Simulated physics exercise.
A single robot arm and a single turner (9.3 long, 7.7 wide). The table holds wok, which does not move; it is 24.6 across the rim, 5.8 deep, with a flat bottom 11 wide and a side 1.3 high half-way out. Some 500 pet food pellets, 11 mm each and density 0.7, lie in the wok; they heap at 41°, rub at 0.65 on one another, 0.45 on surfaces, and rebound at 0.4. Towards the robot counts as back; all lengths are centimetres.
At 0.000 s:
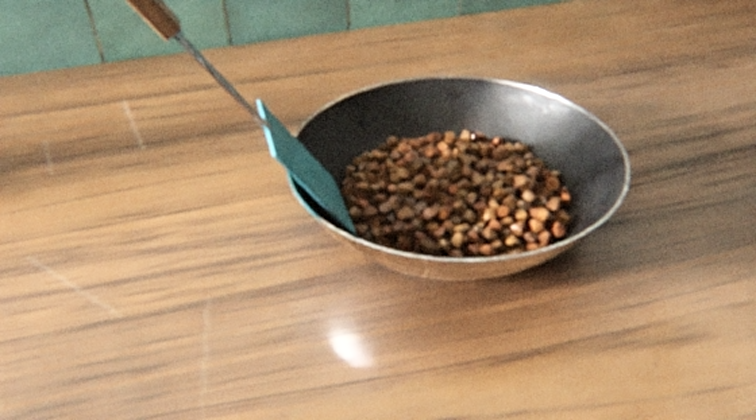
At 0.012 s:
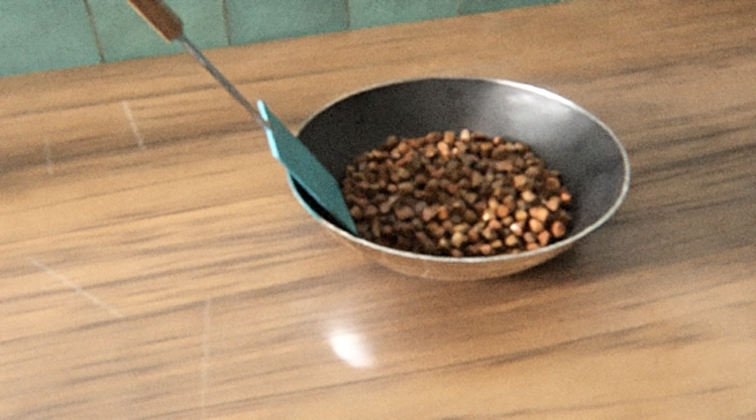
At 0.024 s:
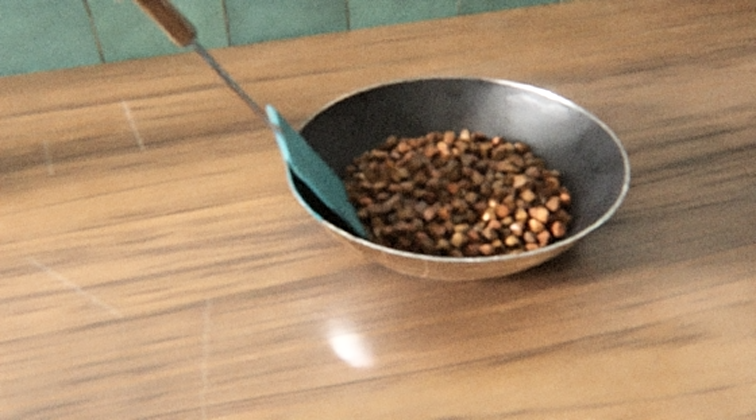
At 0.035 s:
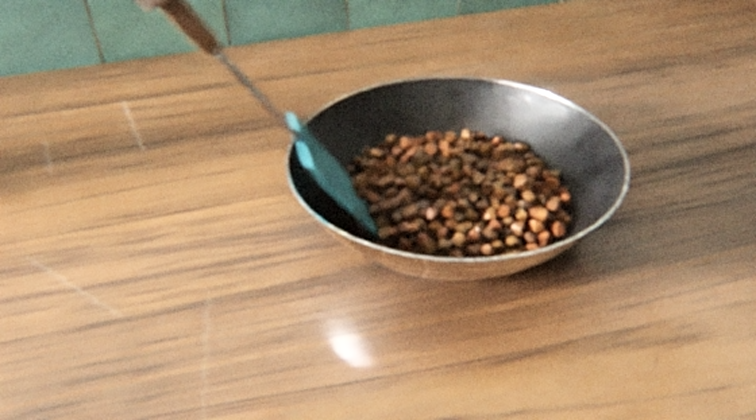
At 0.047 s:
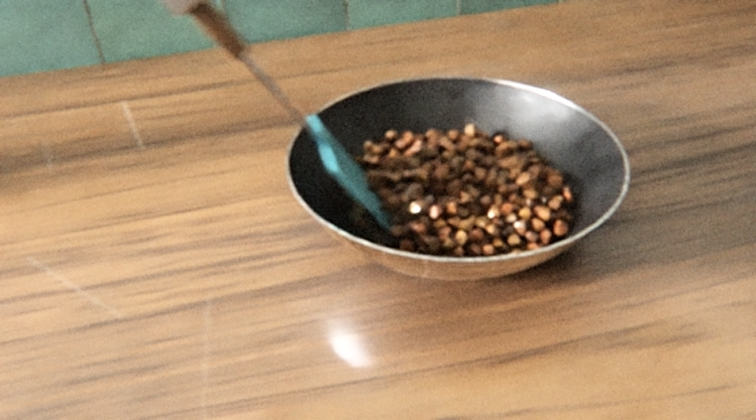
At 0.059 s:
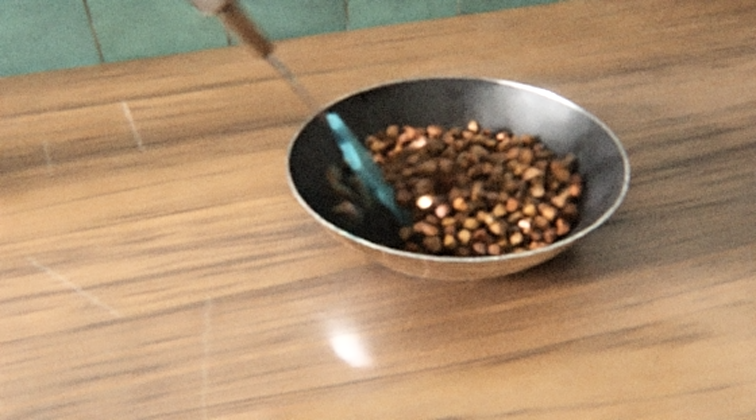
The footage shows a teal turner with a wooden handle at the left side of a dark wok of small brown pellets on a wooden surface, then moving a short way right into the pellets, shifting some of them slightly.
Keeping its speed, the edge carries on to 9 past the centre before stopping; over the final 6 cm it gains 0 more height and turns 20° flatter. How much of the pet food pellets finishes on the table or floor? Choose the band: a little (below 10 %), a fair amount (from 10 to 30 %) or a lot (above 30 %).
It is a lot, above 30 %.
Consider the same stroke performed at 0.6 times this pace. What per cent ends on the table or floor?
35 %.
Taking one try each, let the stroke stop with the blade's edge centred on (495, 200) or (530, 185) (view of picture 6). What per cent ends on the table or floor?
5 % and 15 %.
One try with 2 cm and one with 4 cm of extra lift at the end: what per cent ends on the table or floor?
Roughly 45 % and then 40 %.
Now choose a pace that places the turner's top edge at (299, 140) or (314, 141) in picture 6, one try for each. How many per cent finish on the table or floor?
Estimates: About 25 %, about 30 %.
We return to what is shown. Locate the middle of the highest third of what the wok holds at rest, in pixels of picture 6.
Roughly at (531, 162).
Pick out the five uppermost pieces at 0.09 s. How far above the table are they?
I'd put it close to 9 cm.
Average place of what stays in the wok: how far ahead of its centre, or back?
The balance point lies close to 3.0 cm ahead.
After 0.09 s, sloping 58°, highest piece 10 above the table; 503 in the wok, 2 on the blade or in flight.
After 0.12 s, sloping 53°, highest piece 15 above the table; 494 in the wok, 11 on the blade or in flight.
After 0.33 s, sloping 38°, highest piece 31 above the table; 279 in the wok, 36 on the table or floor, 190 on the blade or in flight.
After 1.38 s, sloping 38°, highest piece 5 above the table; 278 in the wok, 227 on the table or floor.
In the end, 278 in the wok, 227 on the table or floor. That is 45 % on the table or floor.
